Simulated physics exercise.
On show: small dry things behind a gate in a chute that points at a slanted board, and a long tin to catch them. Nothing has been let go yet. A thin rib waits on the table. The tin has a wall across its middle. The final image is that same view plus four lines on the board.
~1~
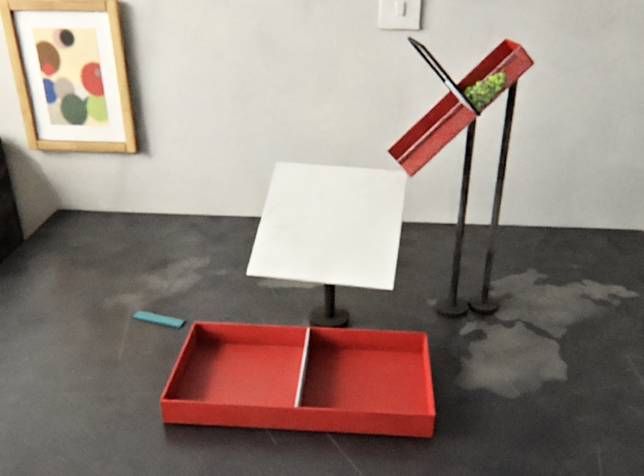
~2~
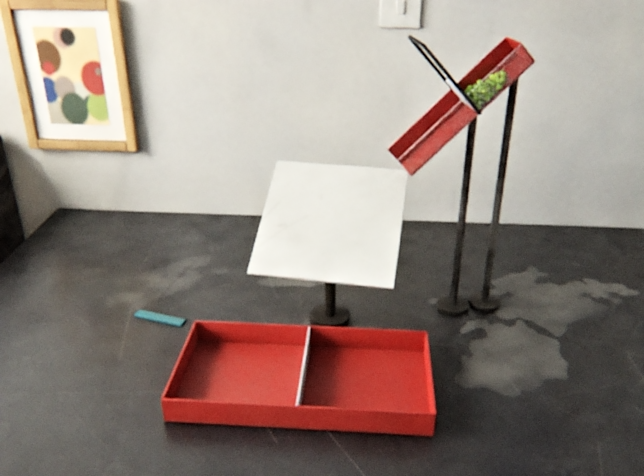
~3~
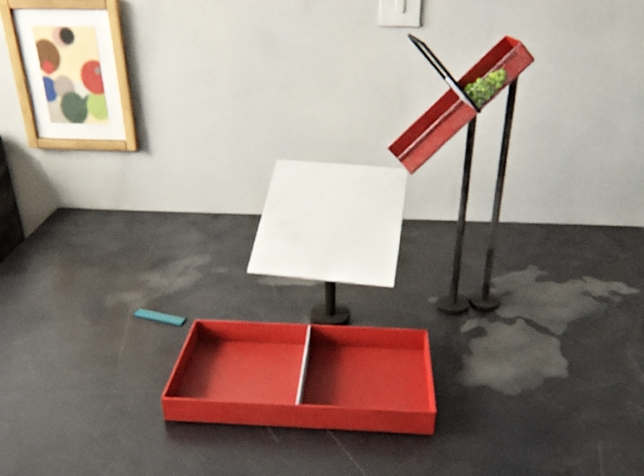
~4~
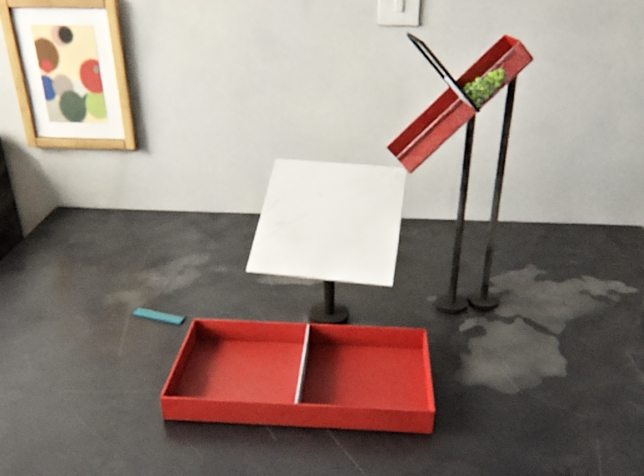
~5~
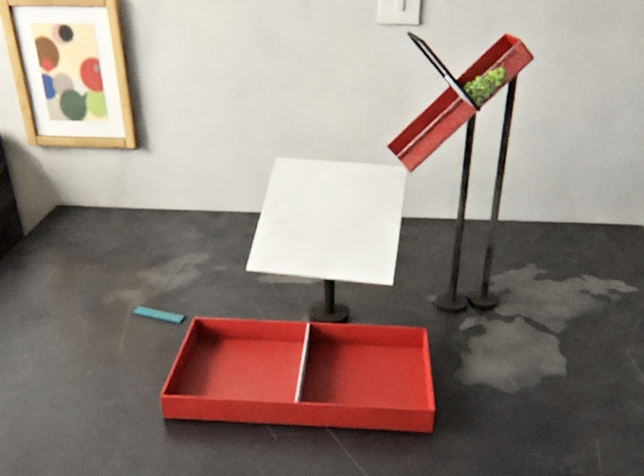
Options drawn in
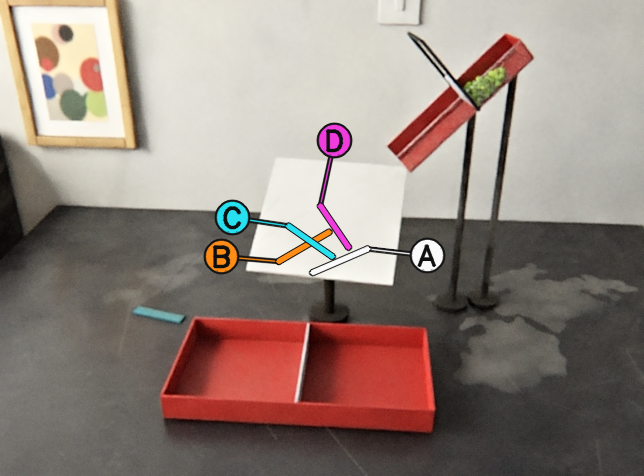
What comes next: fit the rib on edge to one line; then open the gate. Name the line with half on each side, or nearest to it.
Choose B.
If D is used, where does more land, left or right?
The right half.
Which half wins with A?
Left.
On the marked copy, line A from (367, 248) to (312, 272); line B from (329, 232) to (278, 261); line C from (288, 225) to (332, 256); line D from (320, 205) to (348, 247).
With A, of what is caught, nearly all in the left half, a stray few in the right.
With B, of what is caught, about two thirds in the left half, about a third in the right.
With C, of what is caught, a small part in the left half, nearly all in the right.
With D, of what is caught, a stray few in the left half, nearly all in the right.
